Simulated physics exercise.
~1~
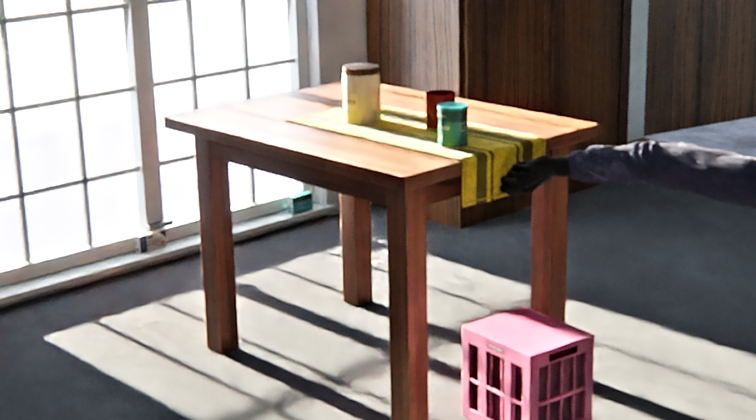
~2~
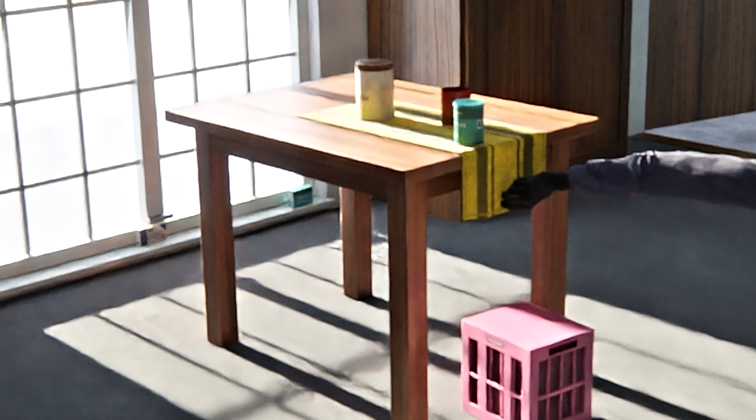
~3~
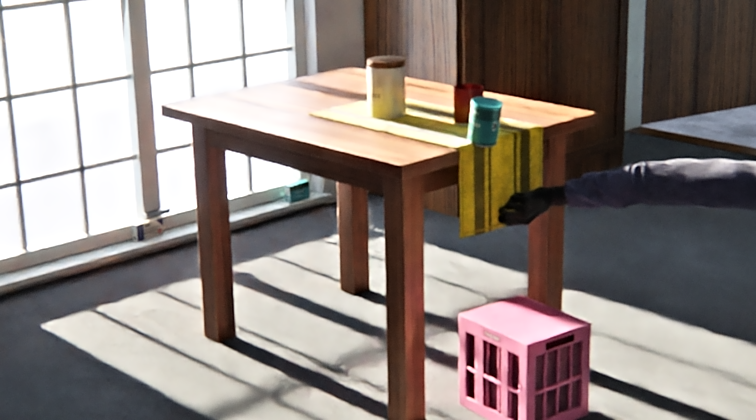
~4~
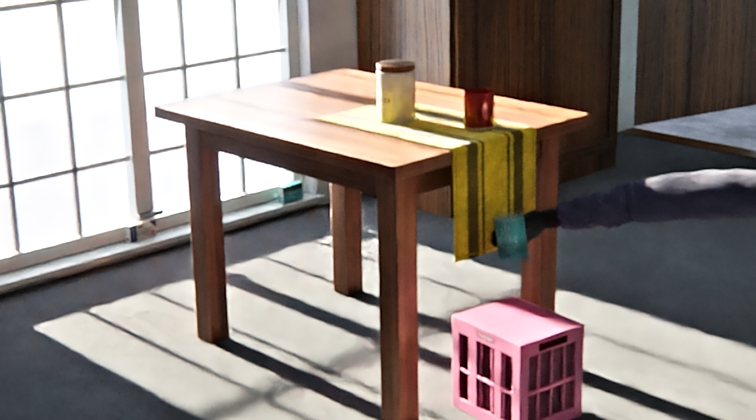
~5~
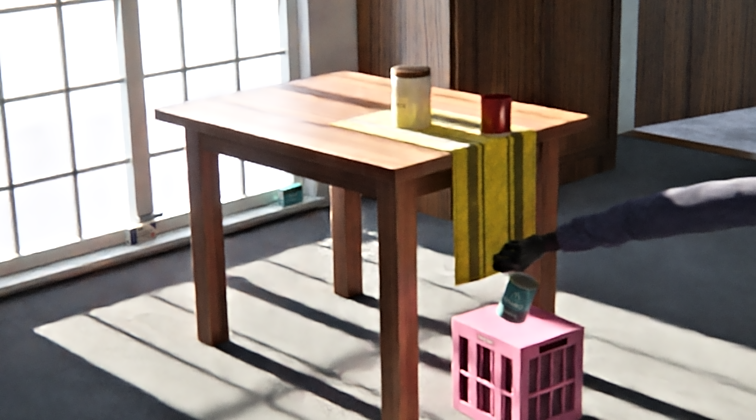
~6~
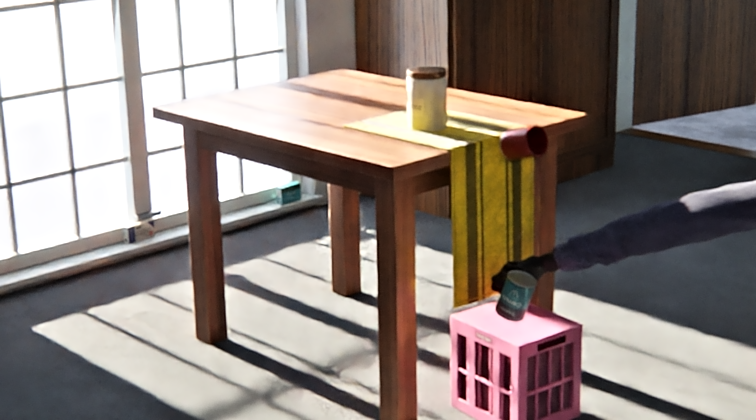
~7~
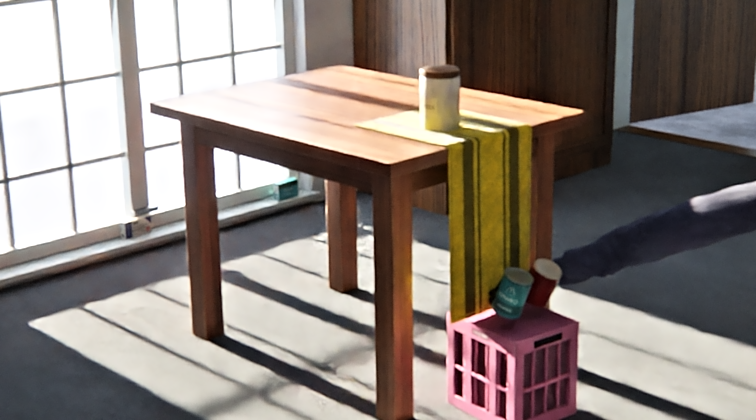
The video shows a dark-gloved hand slowly pulling a striped yellow hand towel off a wooden table, carrying a white canister, red mug and turquoise tin rightward. The tin falls first, then the mug, both ending on the pink crate beside the towel's hem, while the canister stays upright on the table.
